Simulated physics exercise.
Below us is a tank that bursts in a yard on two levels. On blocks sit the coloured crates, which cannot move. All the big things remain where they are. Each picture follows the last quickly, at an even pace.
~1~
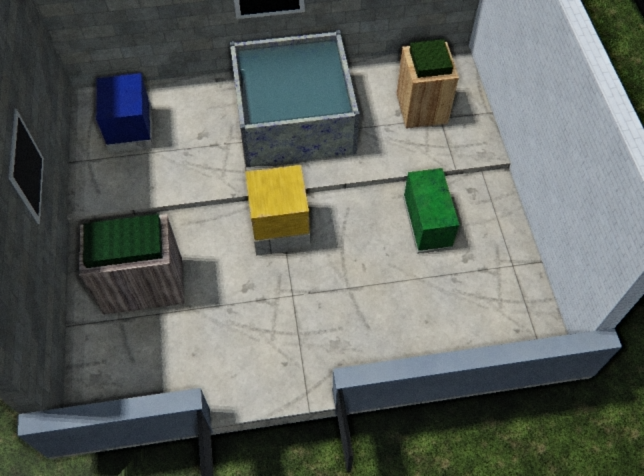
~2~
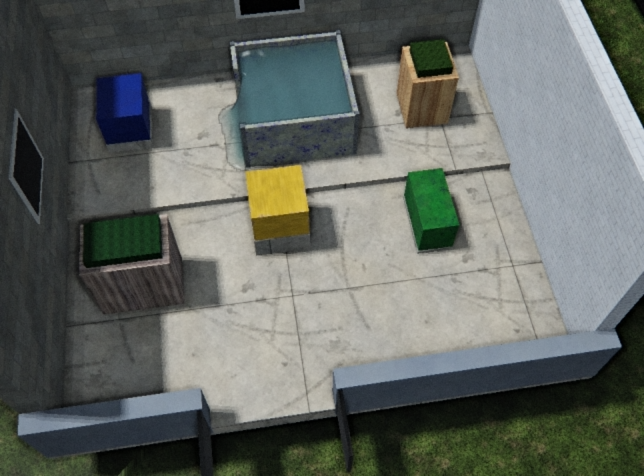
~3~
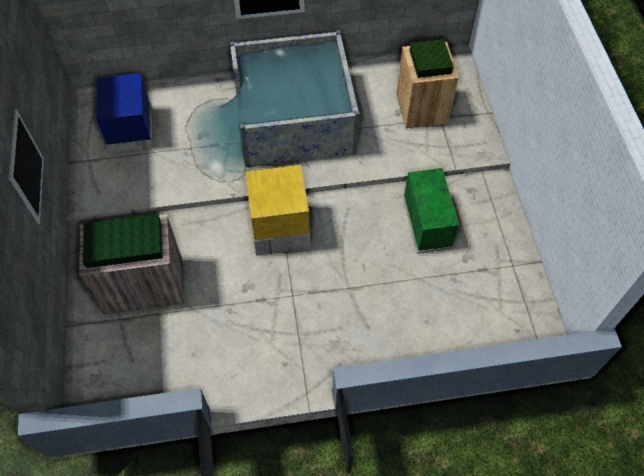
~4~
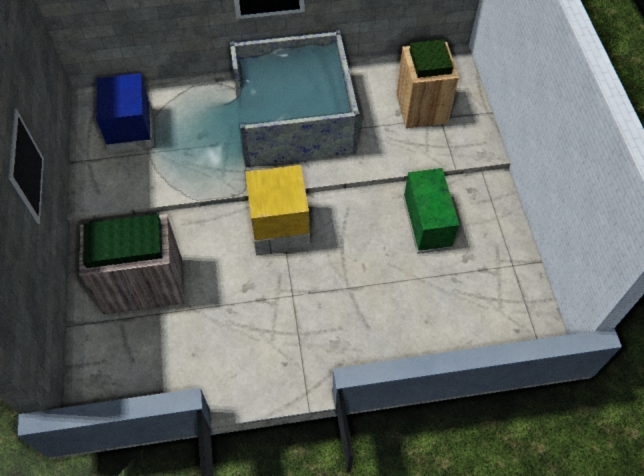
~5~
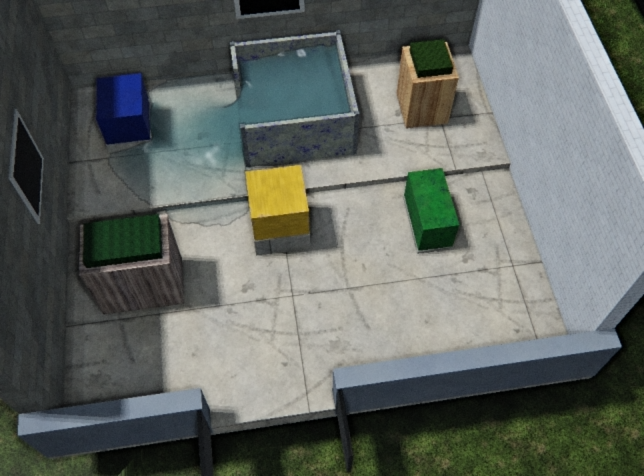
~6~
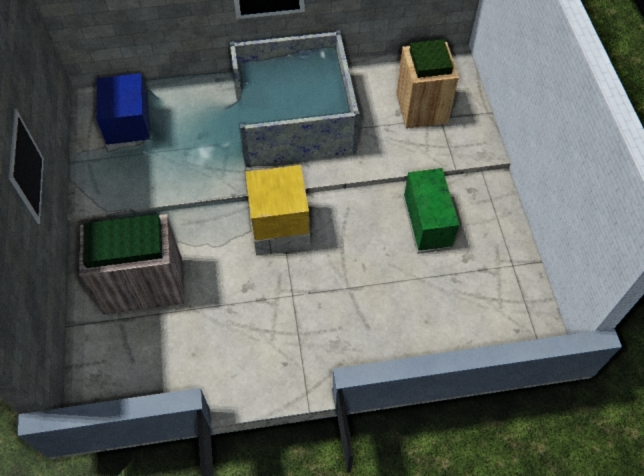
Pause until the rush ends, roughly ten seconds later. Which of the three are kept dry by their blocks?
The blue crate ends up wet; the green crate ends up wet; the yellow crate remains dry.
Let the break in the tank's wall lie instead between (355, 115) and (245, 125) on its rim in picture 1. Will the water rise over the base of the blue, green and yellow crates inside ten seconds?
Then the blue crate is untouched, the green crate gets flooded and the yellow crate gets flooded.
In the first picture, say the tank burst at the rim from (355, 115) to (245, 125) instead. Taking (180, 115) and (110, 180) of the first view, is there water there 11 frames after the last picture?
Waterless, submerged.
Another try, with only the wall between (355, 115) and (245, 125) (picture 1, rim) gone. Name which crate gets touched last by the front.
Answer: The crate marked blue.
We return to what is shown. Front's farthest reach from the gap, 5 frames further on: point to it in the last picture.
Point: (68, 306) in the last picture's pixels.
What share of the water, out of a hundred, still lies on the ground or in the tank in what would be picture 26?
That works out to about 100 per cent.
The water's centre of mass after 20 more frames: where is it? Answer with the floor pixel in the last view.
I'd put my finger on (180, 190).
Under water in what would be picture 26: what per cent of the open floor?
Near 45 in a hundred.
A moment on, water covers 25 % of the floor; the blue crate water round its plinth, the green crate not reached, the yellow crate water round its plinth.
Next, water covers 35 % of the floor; the blue crate water round its plinth, the green crate not reached, the yellow crate water round its plinth.
Then, water covers 45 % of the floor; the blue crate water round its plinth, the green crate not reached, the yellow crate water round its plinth.
Later, water covers 80 % of the floor; the blue crate water round its plinth, the green crate water round its plinth, the yellow crate water round its plinth.
In the end, water covers 90 % of the floor; the blue crate was topped, the green crate was topped, the yellow crate stayed above the water.
